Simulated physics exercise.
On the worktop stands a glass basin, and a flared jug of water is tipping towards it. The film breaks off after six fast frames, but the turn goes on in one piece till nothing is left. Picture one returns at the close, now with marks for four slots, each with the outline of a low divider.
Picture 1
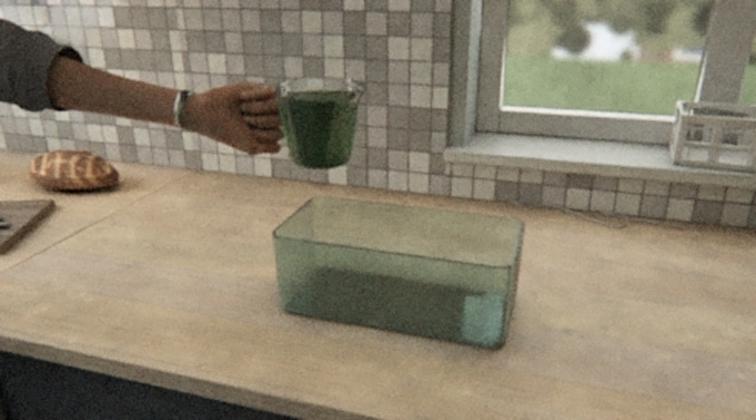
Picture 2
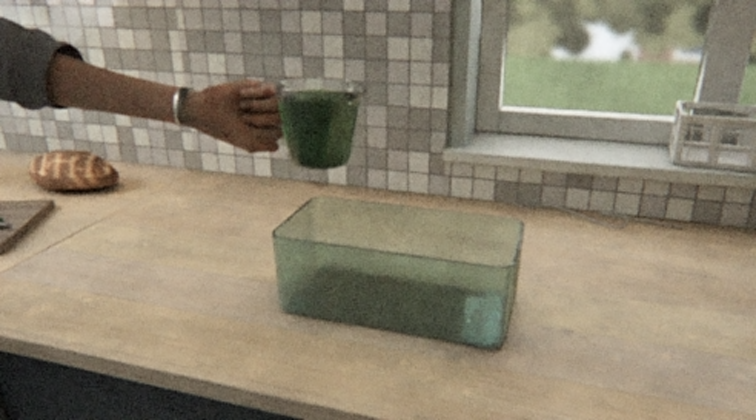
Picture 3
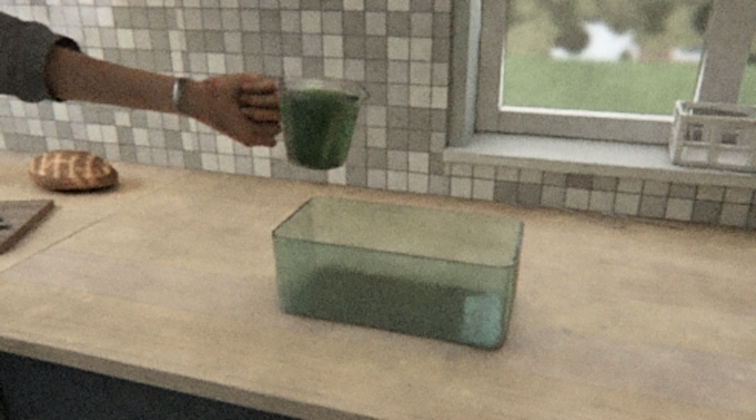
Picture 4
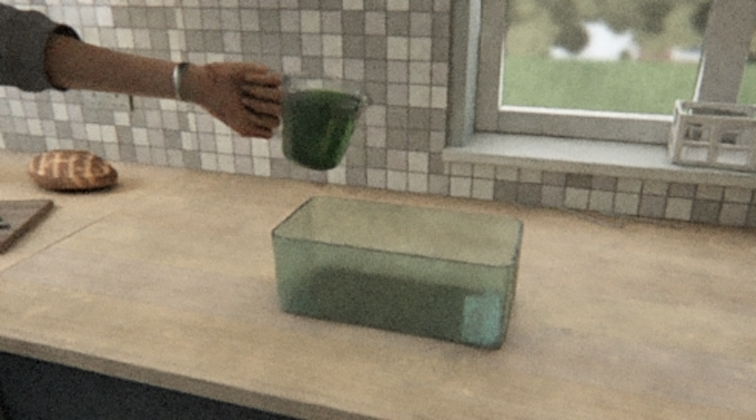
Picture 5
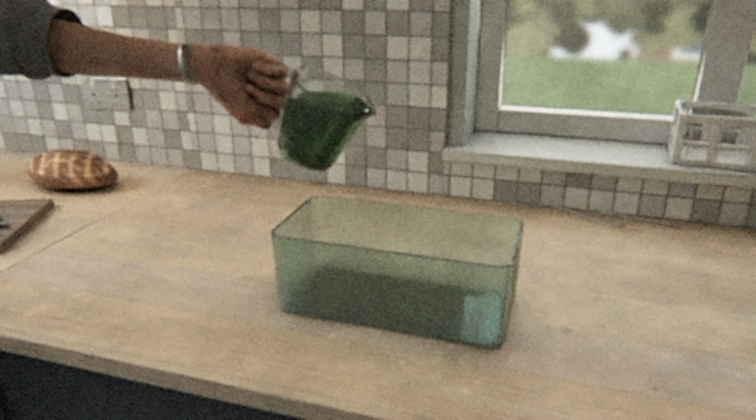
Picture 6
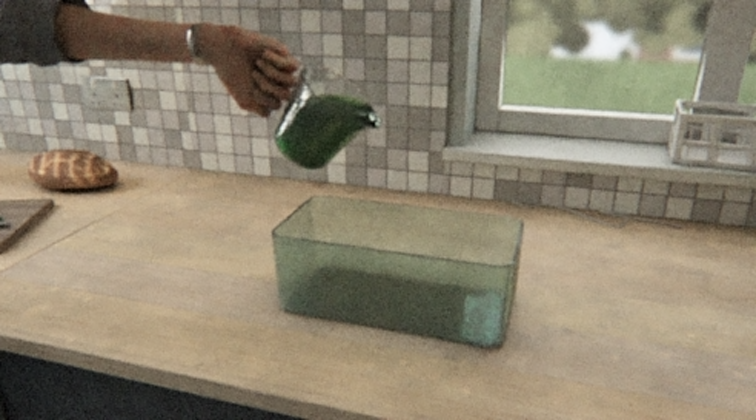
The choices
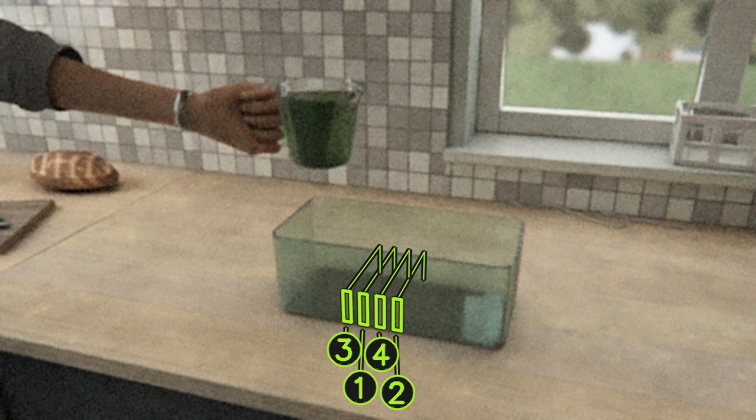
A hand held a clear flared jug of green-looking water above a glass basin on a wooden worktop, kept it upright at first, then tilted it rightward until the water reached over its lip.
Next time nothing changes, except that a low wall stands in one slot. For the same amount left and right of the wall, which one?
The best place is 2.
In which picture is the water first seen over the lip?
Picture 6.
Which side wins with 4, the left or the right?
The right side.
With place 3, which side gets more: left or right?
The right side.
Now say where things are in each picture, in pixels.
Upright, lip at (364, 90); basin from (282, 308) to (506, 346); nothing has left yet.
Upright, lip at (365, 91); nothing has left yet.
Tipped about 7°, lip at (367, 96); nothing has left yet.
Tipped about 14°, lip at (370, 103); nothing has left yet.
Tipped about 25°, lip at (374, 114); nothing has left yet.
Tipped about 37°, lip at (375, 126); water is over the lip, down to (375, 126).
On the marked copy, 1 at (362, 330); 2 at (395, 336); 3 at (346, 327); 4 at (379, 333).
If 1 is chosen, about 3 % ends left of the wall and 95 % right of it.
If 2 is chosen, about 49 % ends left of the wall and 49 % right of it.
If 3 is chosen, about 3 % ends left of the wall and 95 % right of it.
If 4 is chosen, about 8 % ends left of the wall and 91 % right of it.
